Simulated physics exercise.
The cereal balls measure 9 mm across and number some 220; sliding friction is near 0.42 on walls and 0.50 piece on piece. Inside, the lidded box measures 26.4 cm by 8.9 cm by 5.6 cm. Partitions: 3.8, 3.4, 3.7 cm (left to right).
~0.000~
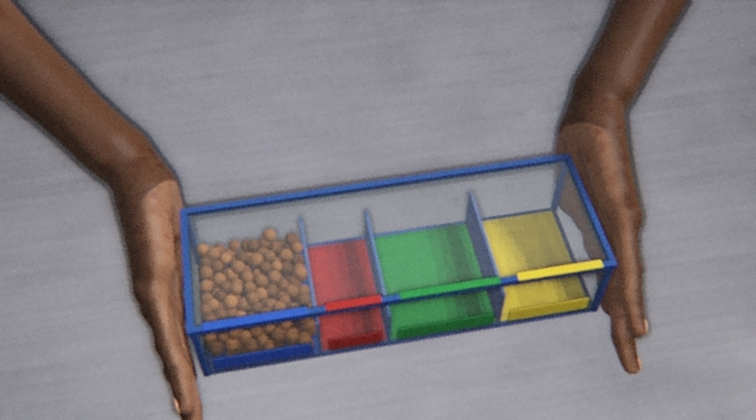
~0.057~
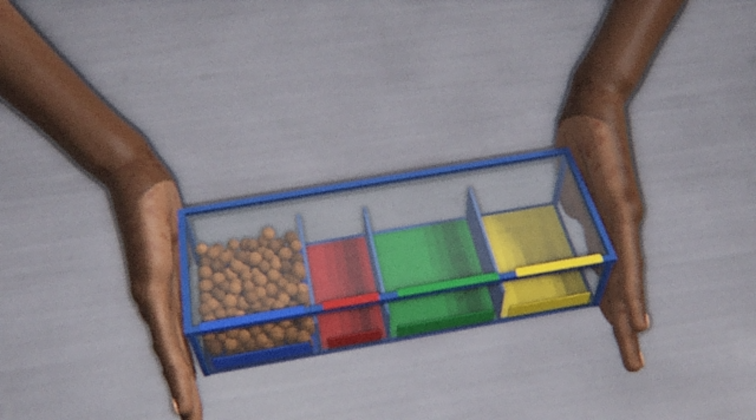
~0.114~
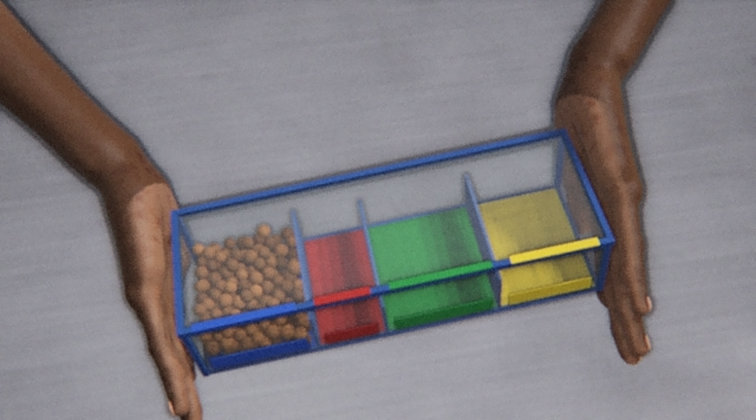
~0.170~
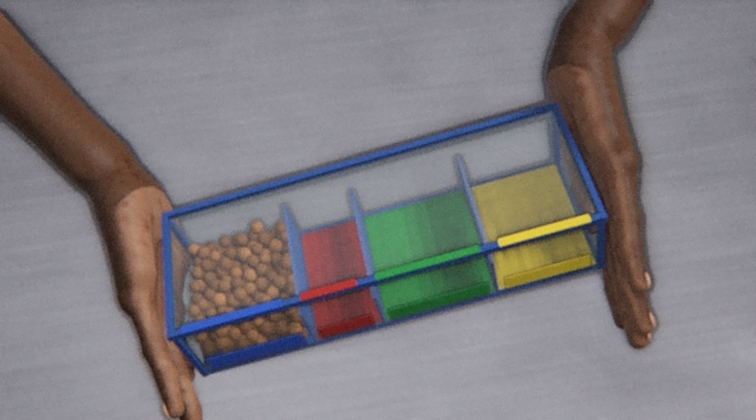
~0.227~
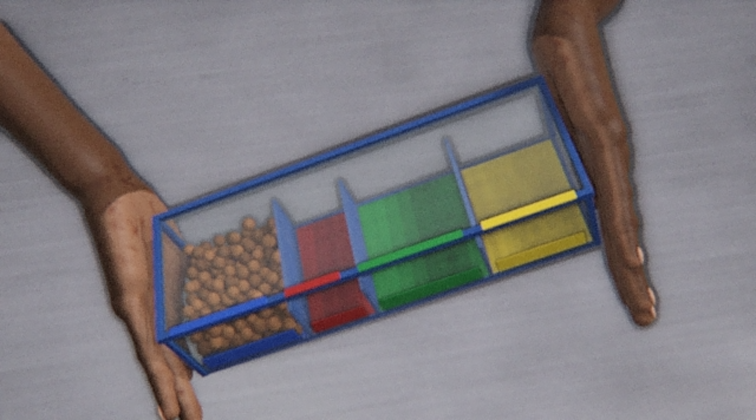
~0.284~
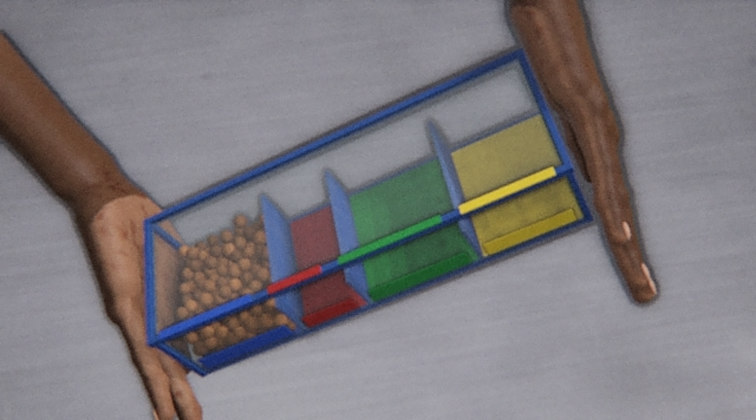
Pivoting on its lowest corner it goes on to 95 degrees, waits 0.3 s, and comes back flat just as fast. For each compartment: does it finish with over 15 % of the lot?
Red under, blue over, green under, yellow under.
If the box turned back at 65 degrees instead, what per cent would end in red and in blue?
In that case red 0; blue 100.
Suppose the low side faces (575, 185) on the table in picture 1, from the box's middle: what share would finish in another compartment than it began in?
About 25 per cent.
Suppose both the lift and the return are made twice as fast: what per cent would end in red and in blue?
Then: Red 0; blue 100.
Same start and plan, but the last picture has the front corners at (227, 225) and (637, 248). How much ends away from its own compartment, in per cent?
Then about 45 per cent.
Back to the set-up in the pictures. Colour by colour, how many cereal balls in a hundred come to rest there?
Red 0; blue 100; green 0; yellow 0.
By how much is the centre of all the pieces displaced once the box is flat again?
Some 0.5 cm.
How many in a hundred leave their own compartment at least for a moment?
Roughly 0 per cent.
After 1.20 s, tilt 95 degrees; blue 100 %.
After 1.80 s, tilt 48 degrees; blue 100 %.
Then, at 2.46 s, tilt 0 degrees; blue 100 %.
By 2.8 s all is still; red 0 %, blue 100 %, green 0 %, yellow 0 %.
